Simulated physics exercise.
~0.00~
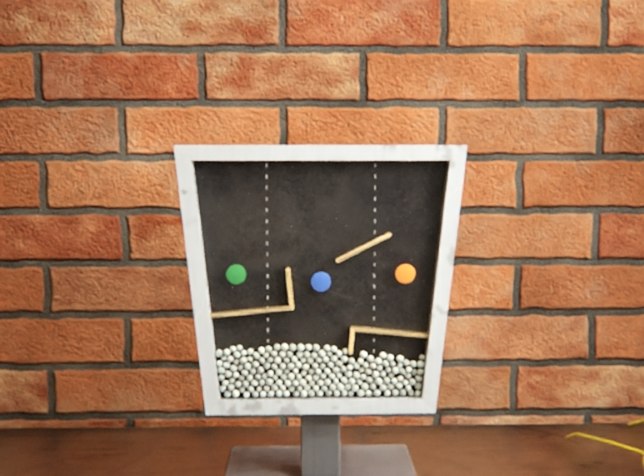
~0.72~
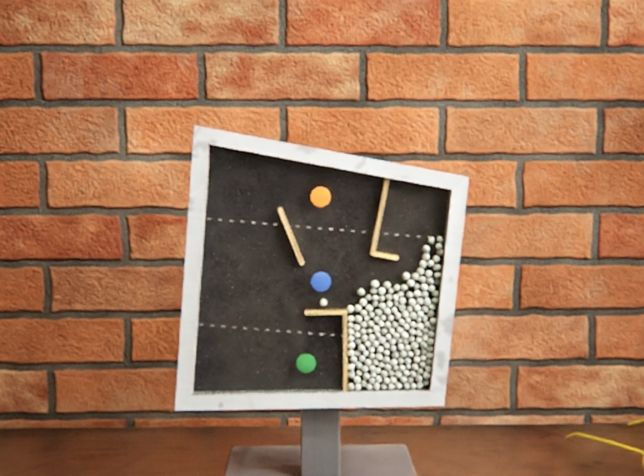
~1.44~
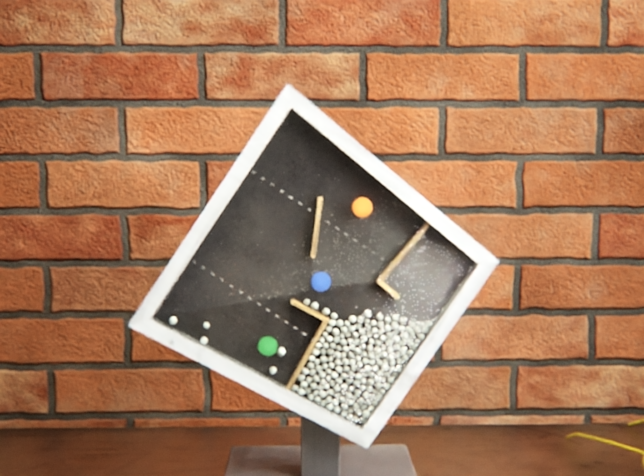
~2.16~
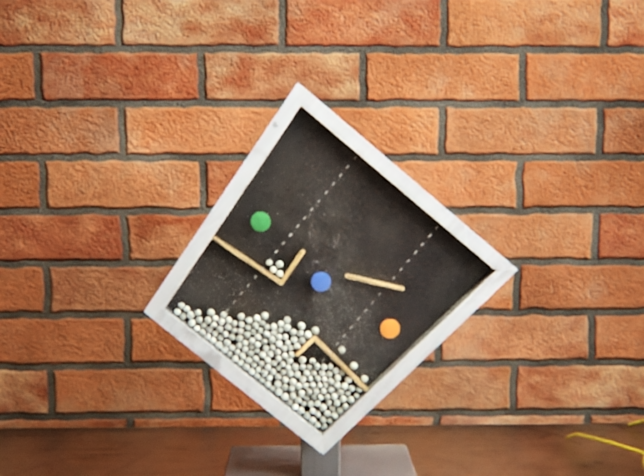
White beads in a square case slide right, then spill left as it swings back clockwise.
